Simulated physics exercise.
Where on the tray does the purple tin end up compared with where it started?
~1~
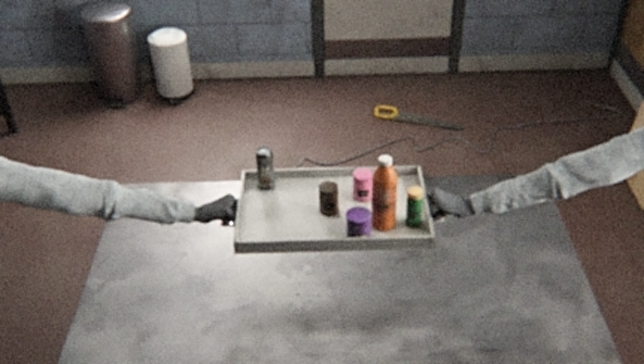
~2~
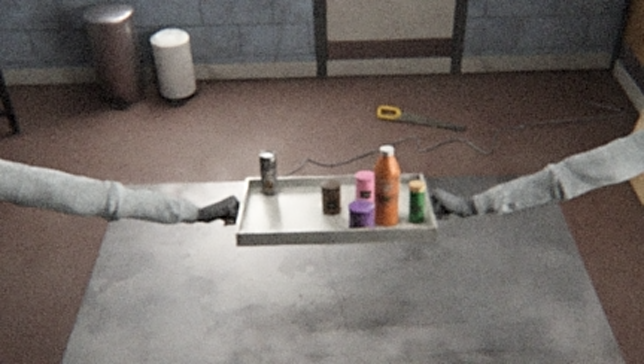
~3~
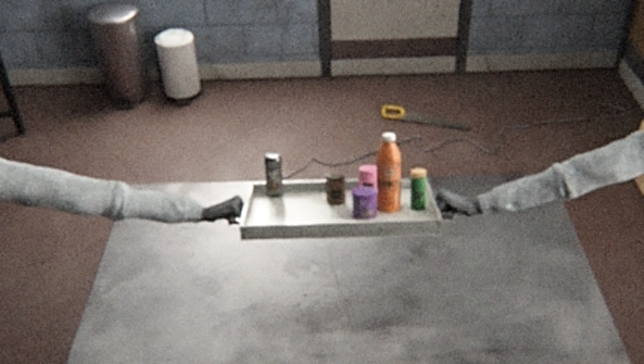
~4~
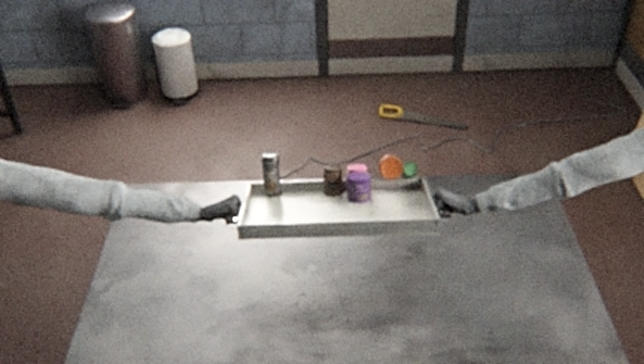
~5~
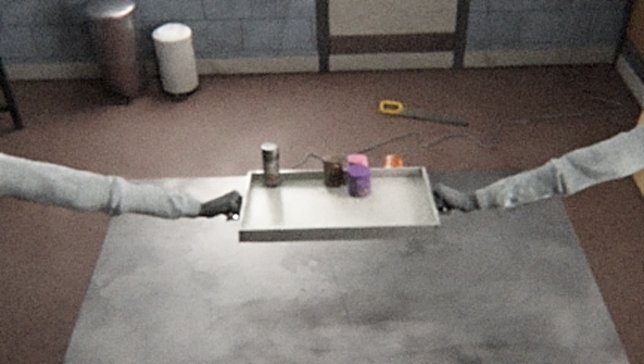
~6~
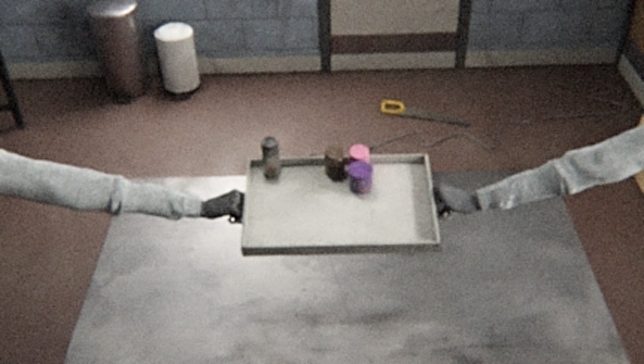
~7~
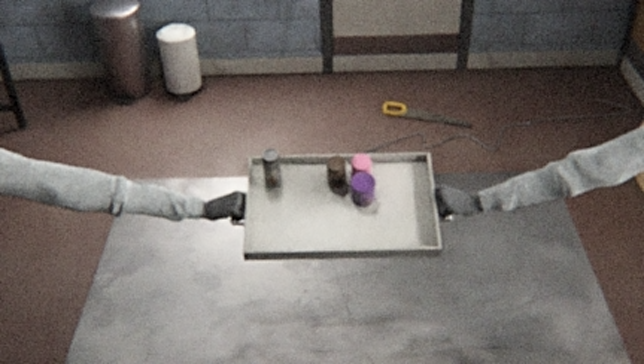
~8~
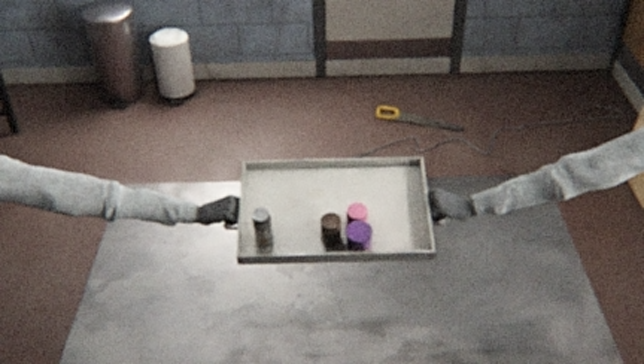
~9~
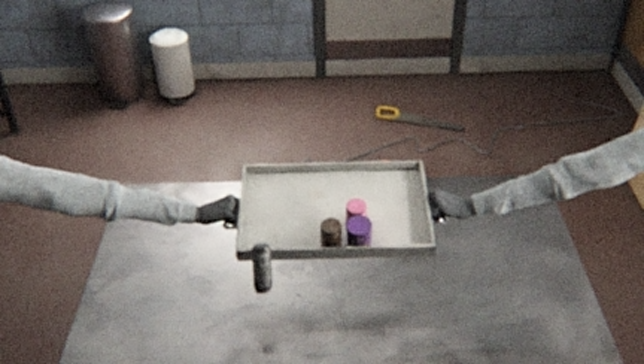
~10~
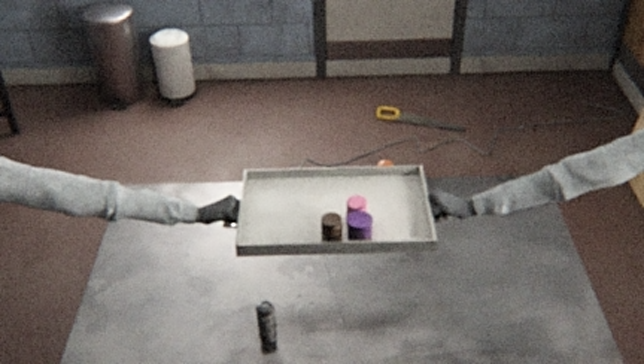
It ends up in about the same spot where it started, near the front edge and a little right of the middle.
